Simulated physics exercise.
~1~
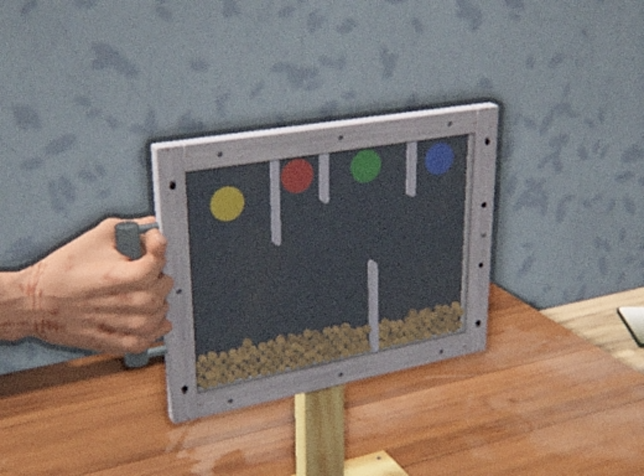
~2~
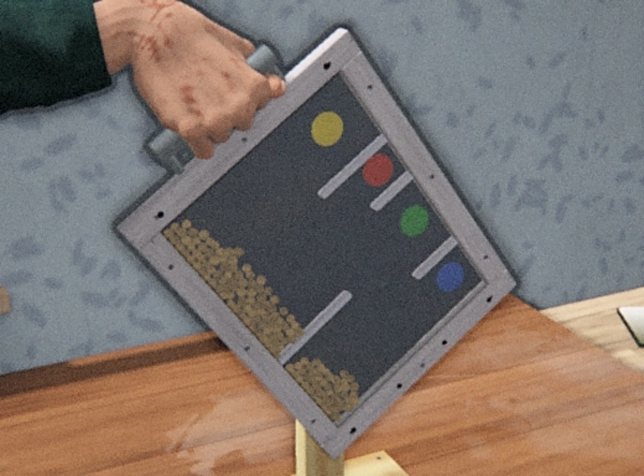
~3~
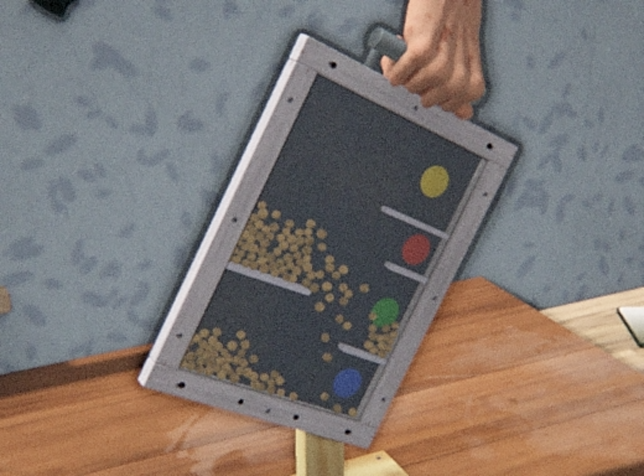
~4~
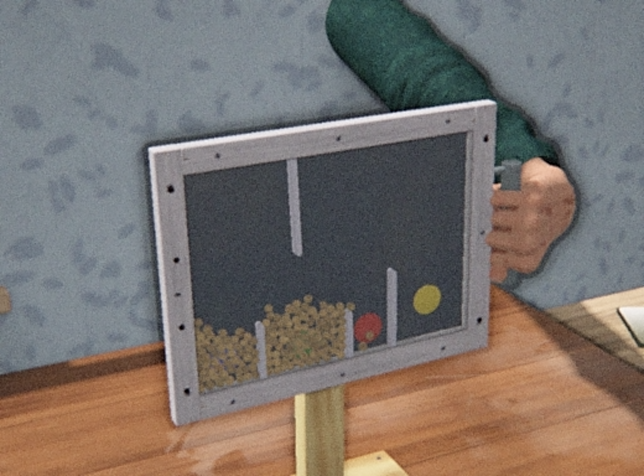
The clip shows a hand turning a framed, clear-faced case of pale wooden beads clockwise on a table until it is upside down; the beads slide and spill past the dividers, ending heaped over the green and blue pockets at left, with red and yellow dots still visible.
